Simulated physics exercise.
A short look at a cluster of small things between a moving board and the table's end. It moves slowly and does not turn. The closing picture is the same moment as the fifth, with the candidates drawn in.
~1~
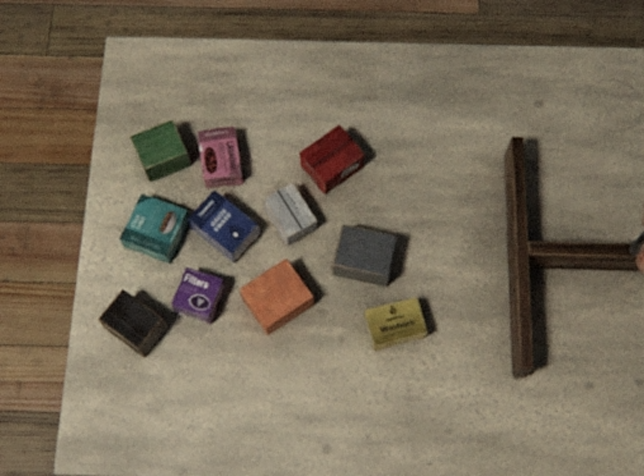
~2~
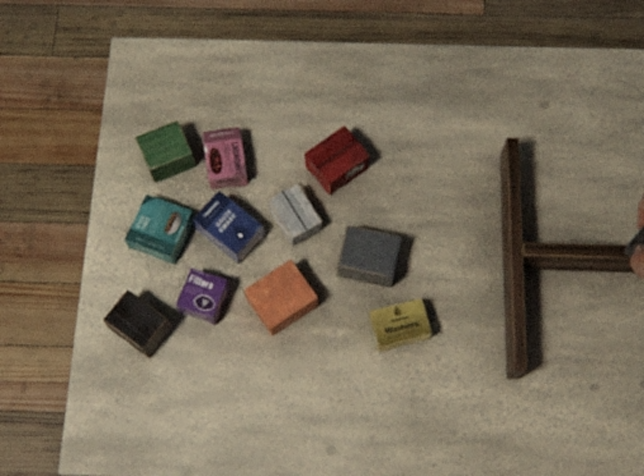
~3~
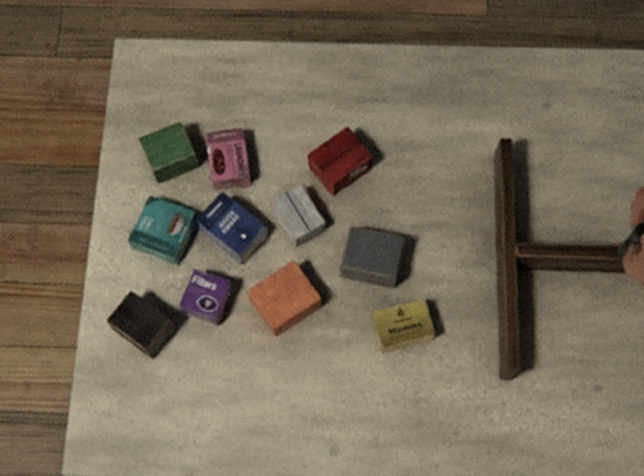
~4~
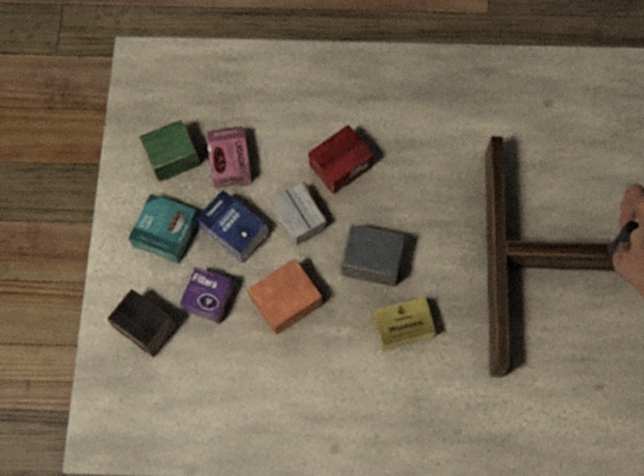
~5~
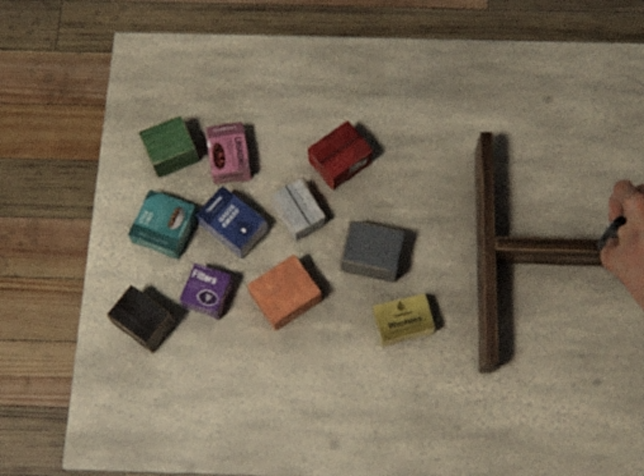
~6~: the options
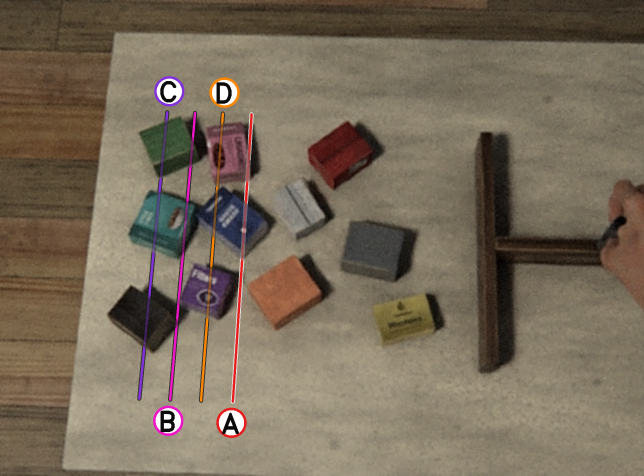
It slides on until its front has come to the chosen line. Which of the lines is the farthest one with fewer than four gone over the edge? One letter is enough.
B is the last line within the limit.
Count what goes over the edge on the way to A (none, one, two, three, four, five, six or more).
By then, none.
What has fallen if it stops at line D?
The purple box goes over.
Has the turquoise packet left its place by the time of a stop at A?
Yes.
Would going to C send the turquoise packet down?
By then, yes.
On the marked copy, A at (243, 251); B at (183, 249); C at (154, 248); D at (213, 250).
Taking B. A third of the way, board (379, 240); yellow box (342, 313); orange block (279, 293).
Two thirds of the way, board (268, 236); purple box (129, 277); turquoise packet (138, 221).
When it is over, board (183, 234); purple box over the edge; green block over the edge; three fallen.
As for the rest, A is within the limit but short; C drops six; D is within the limit but short.
